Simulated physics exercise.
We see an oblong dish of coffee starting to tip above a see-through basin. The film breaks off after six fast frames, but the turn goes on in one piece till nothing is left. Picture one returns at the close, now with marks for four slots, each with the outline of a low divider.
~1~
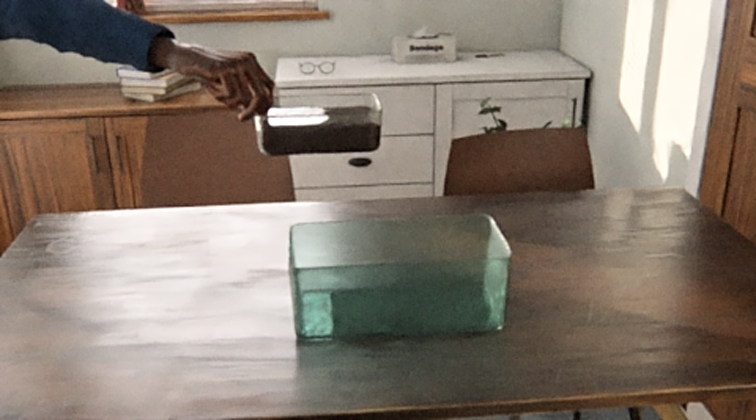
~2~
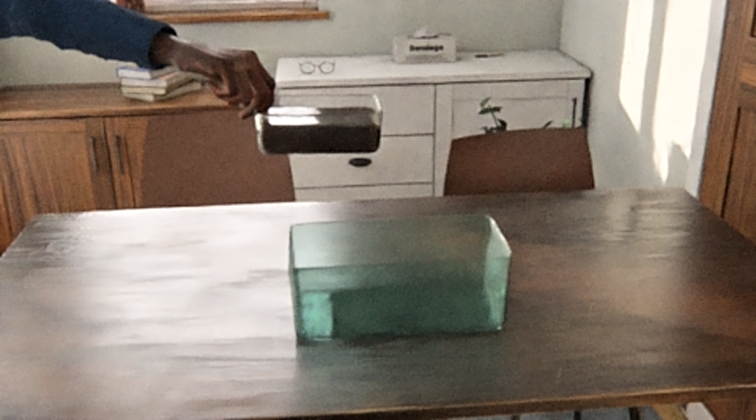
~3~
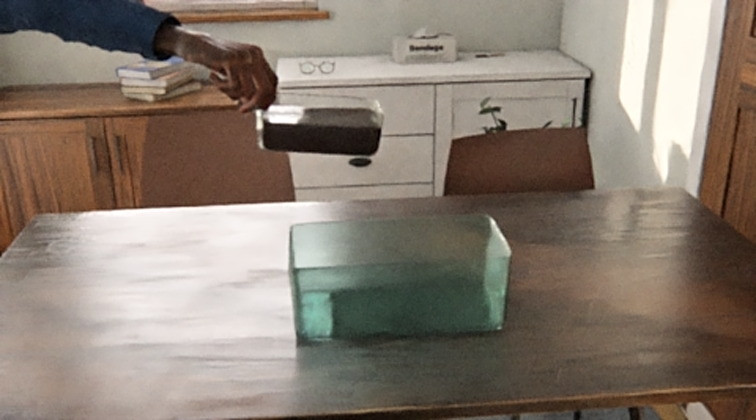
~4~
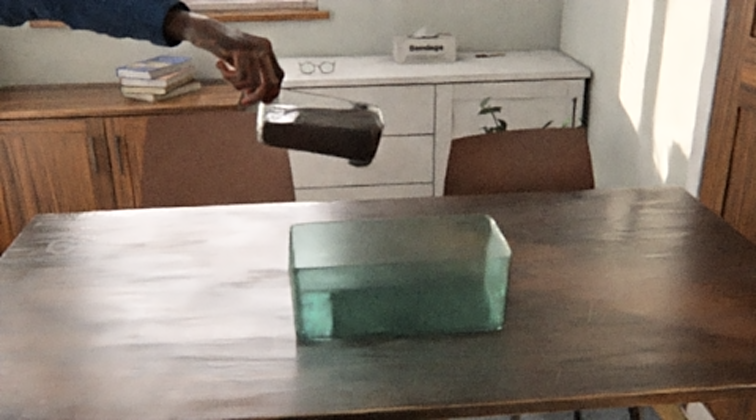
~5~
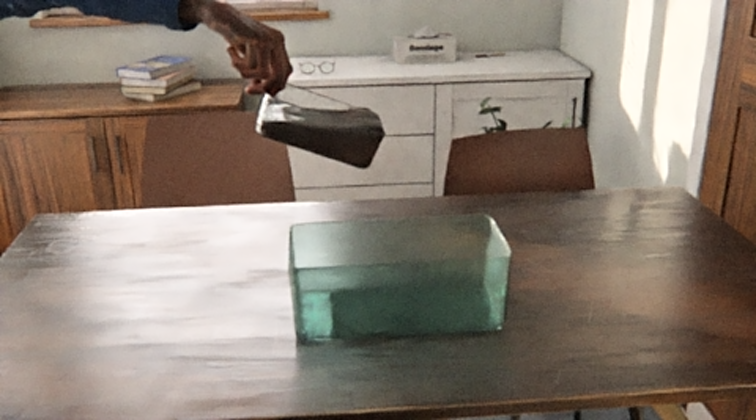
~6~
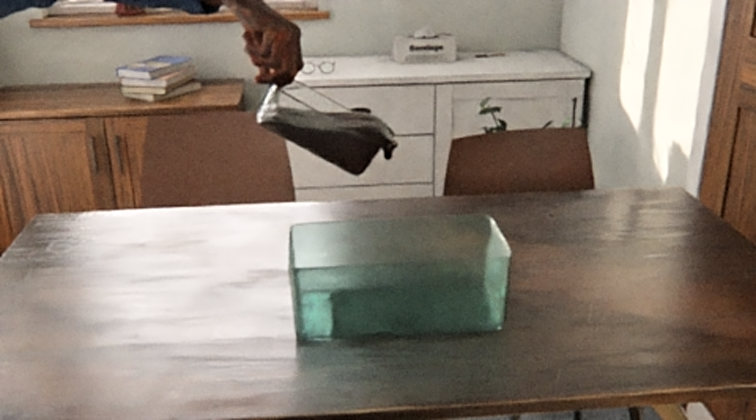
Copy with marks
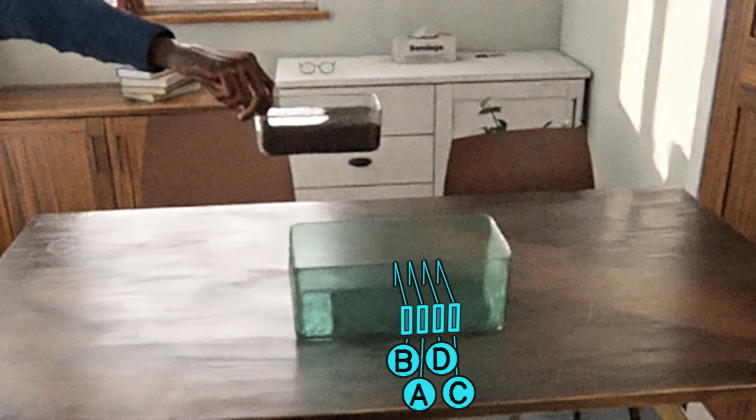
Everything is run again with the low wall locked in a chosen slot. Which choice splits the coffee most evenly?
The best position is D.
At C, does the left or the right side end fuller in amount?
The left side.
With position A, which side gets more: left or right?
The right one.
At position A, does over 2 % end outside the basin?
Yes.
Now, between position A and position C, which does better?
That is position A.
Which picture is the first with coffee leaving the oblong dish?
Picture 5.
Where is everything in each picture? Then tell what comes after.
Upright, lip at (377, 102); basin from (295, 337) to (505, 325); nothing has left yet, in the first picture.
Upright, lip at (378, 103); nothing has left yet, in the second picture.
Tipped about 6°, lip at (379, 108); nothing has left yet, in the third picture.
Tipped about 12°, lip at (380, 115); nothing has left yet, in the fourth picture.
Tipped about 21°, lip at (381, 124); coffee is over the lip, down to (381, 124), in the fifth picture.
Tipped about 32°, lip at (379, 135); coffee is over the lip, down to (386, 152), in the sixth picture.
In cyan, A at (422, 338); B at (407, 339); C at (454, 336); D at (438, 337).
With A, about 32 % ends left of the wall and 63 % right of it; 5 % is lost outside.
With B, about 24 % ends left of the wall and 71 % right of it; 6 % is lost outside.
With C, about 80 % ends left of the wall and 14 % right of it; 6 % is lost outside.
With D, about 49 % ends left of the wall and 45 % right of it; 5 % is lost outside.
